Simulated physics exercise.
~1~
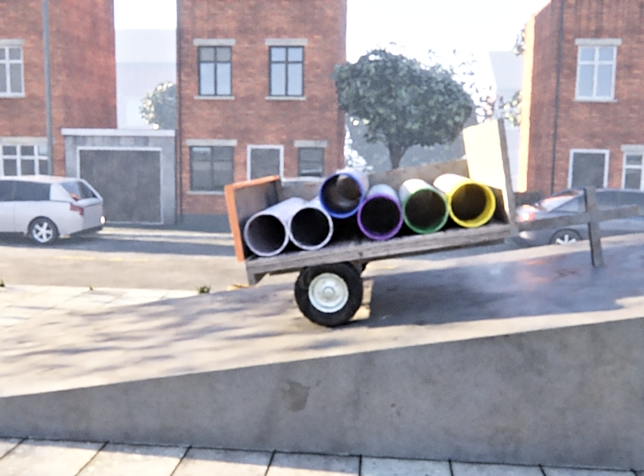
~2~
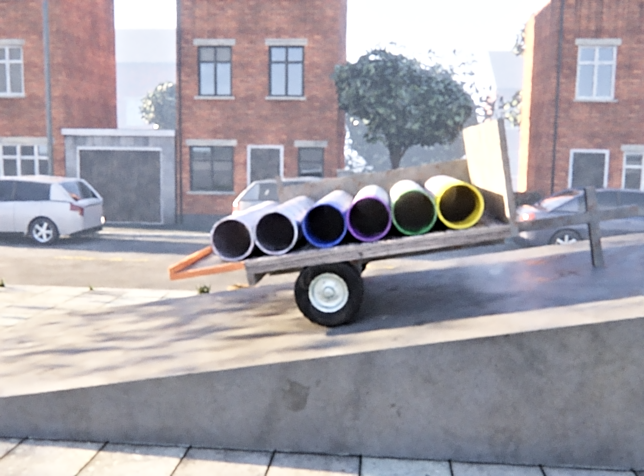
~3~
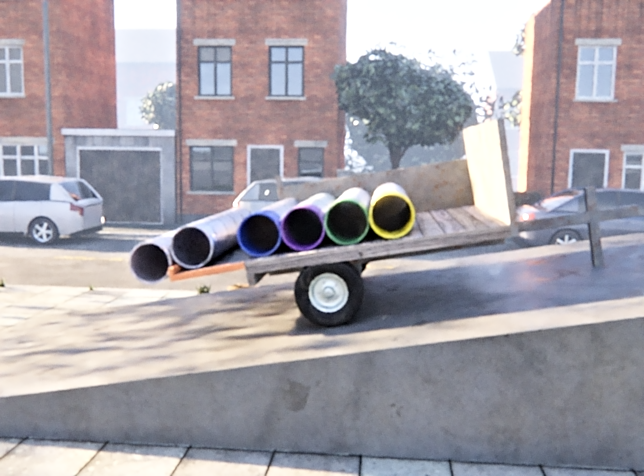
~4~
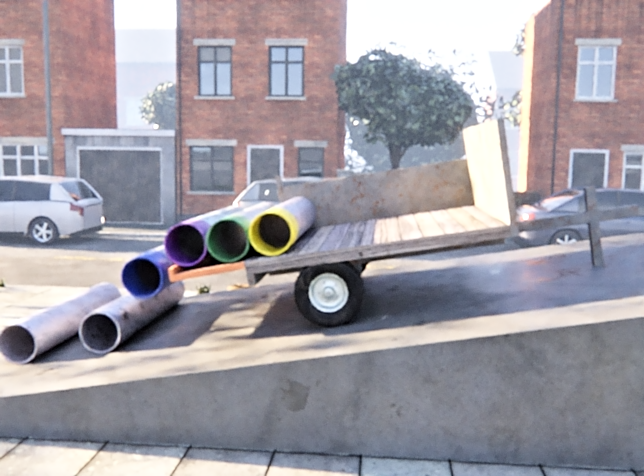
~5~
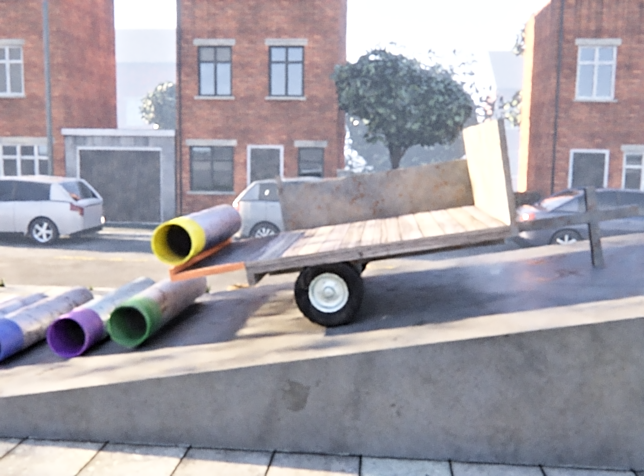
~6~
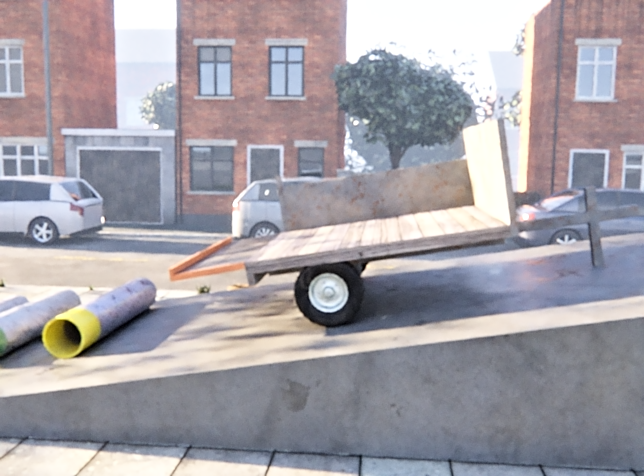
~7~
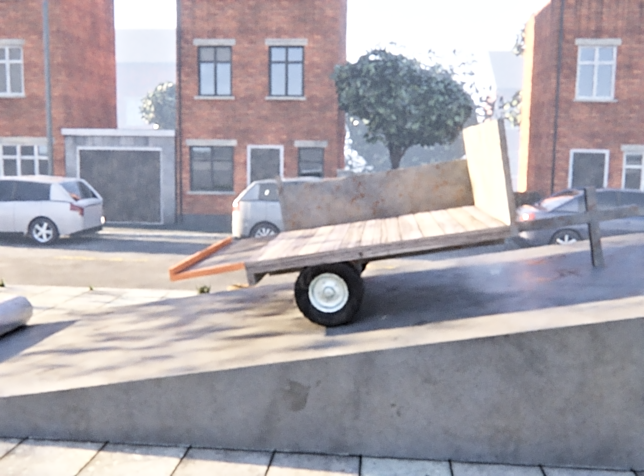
In this clip, a tilted flatbed trailer on a ramp holds six pipes, some with coloured rims, as its orange-edged tailgate drops open. The pipes roll left over the gate onto the ramp, yellow last, and continue left until the bed is empty and one pale pipe end remains at the edge.
